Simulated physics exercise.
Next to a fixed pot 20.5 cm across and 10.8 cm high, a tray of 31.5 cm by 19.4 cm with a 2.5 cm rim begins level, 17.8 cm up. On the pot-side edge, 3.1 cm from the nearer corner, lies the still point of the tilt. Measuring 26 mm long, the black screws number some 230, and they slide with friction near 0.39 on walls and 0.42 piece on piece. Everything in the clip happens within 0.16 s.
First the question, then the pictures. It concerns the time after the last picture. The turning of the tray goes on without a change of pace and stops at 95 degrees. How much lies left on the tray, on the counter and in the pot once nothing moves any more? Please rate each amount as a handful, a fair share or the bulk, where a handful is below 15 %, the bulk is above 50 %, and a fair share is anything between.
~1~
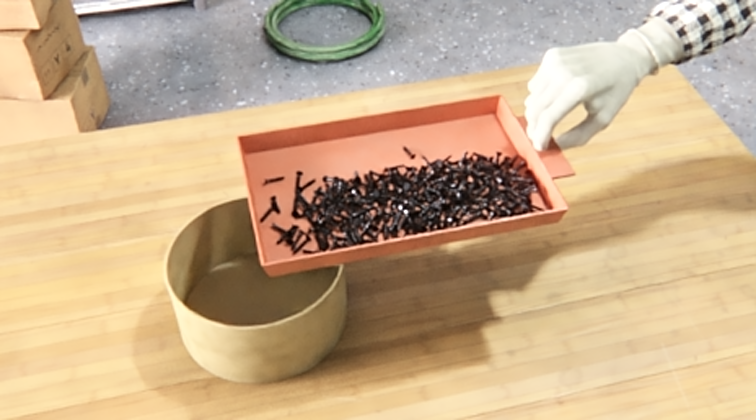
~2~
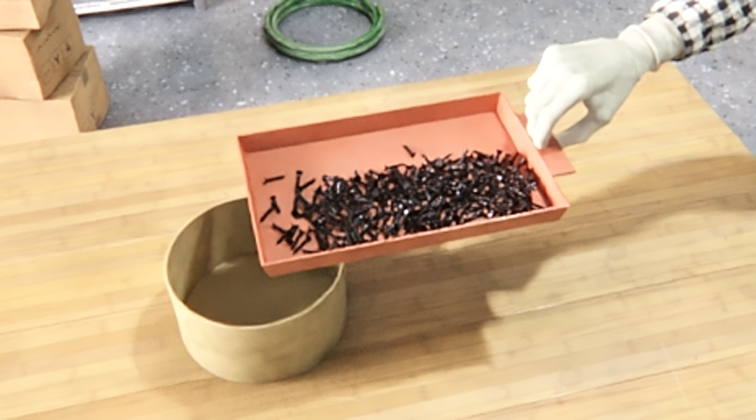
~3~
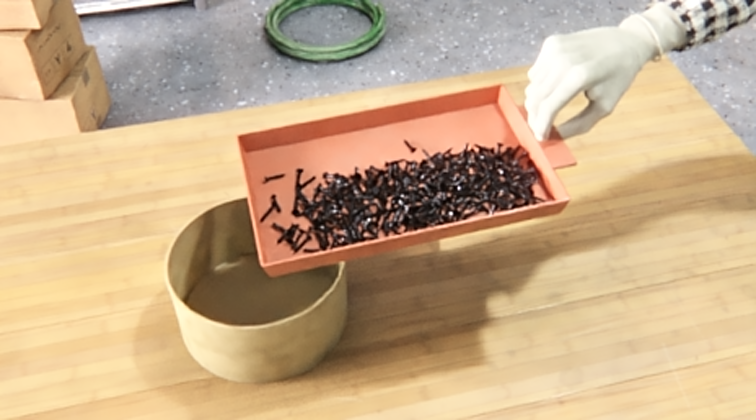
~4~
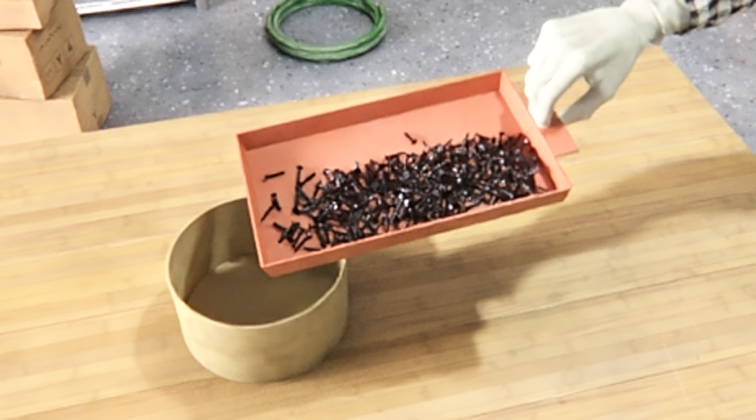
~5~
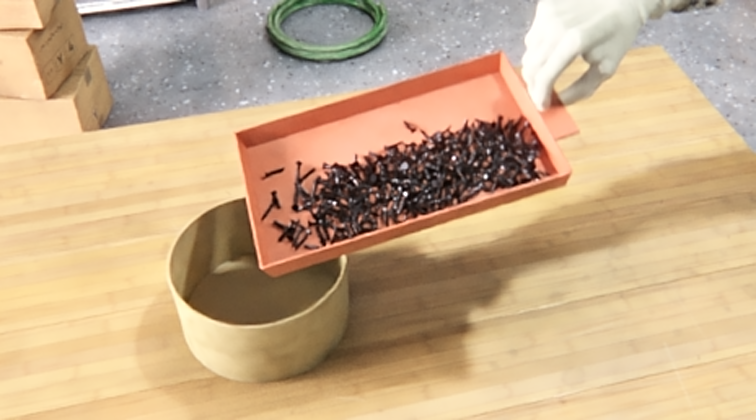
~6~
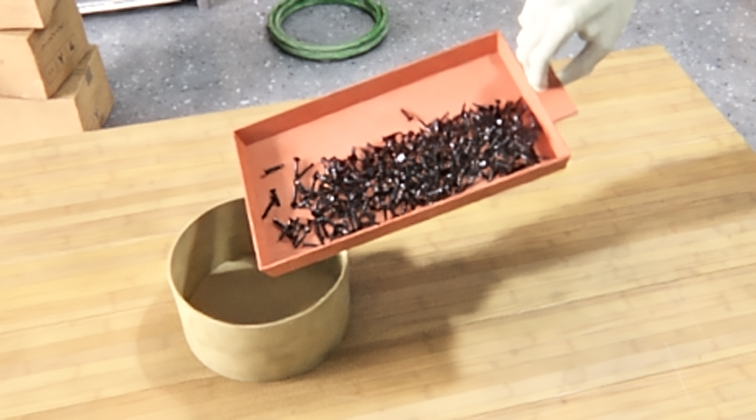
Tray: A handful; counter: The bulk; pot: A fair share.
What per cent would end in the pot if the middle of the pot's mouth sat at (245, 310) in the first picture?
With the pot there, close to 95 per cent.
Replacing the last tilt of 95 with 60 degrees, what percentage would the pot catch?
Around 25 %, I reckon.
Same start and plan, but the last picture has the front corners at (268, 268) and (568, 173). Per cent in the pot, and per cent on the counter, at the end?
That works out as pot 5 and counter 95.
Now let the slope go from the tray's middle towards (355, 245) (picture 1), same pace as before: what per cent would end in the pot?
About 5 per cent.
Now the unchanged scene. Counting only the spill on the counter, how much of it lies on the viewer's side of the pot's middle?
Near 90 in a hundred.
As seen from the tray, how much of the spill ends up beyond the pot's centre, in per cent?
Some 100 per cent of the spill lies beyond the centre.
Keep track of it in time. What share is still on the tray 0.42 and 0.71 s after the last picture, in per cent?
90 then 0.
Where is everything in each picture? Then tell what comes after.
In the first frame, tray tilt 0 degrees, front corners at (267, 260) and (562, 205); middle of the pieces at (419, 200); pot at (255, 256).
In the second frame, tray tilt 1 degrees, front corners at (267, 260) and (562, 203); middle of the pieces at (419, 199).
In the third frame, tray tilt 3 degrees, front corners at (267, 260) and (563, 196); middle of the pieces at (420, 194).
In the fourth frame, tray tilt 6 degrees, front corners at (267, 261) and (565, 185), lowest corner left front; middle of the pieces at (420, 188).
In the fifth frame, tray tilt 11 degrees, front corners at (266, 262) and (565, 169), lowest corner left front; middle of the pieces at (420, 178).
In the sixth frame, tray tilt 16 degrees, front corners at (265, 263) and (563, 152), lowest corner left front; middle of the pieces at (418, 168); pot at (259, 255).
Then, 0.25 s after the last picture, tilt 56 degrees; the tray holds 100 %, the pot 0 %.
Then, 0.42 s after the last picture, tilt 83 degrees; the tray holds 90 %, the pot 0 %.
Then, 0.71 s after the last picture, tilt 95 degrees; the tray holds 0 %, the pot 25 %.
In the end, tray 0 %, counter 70 %, pot 30 %.
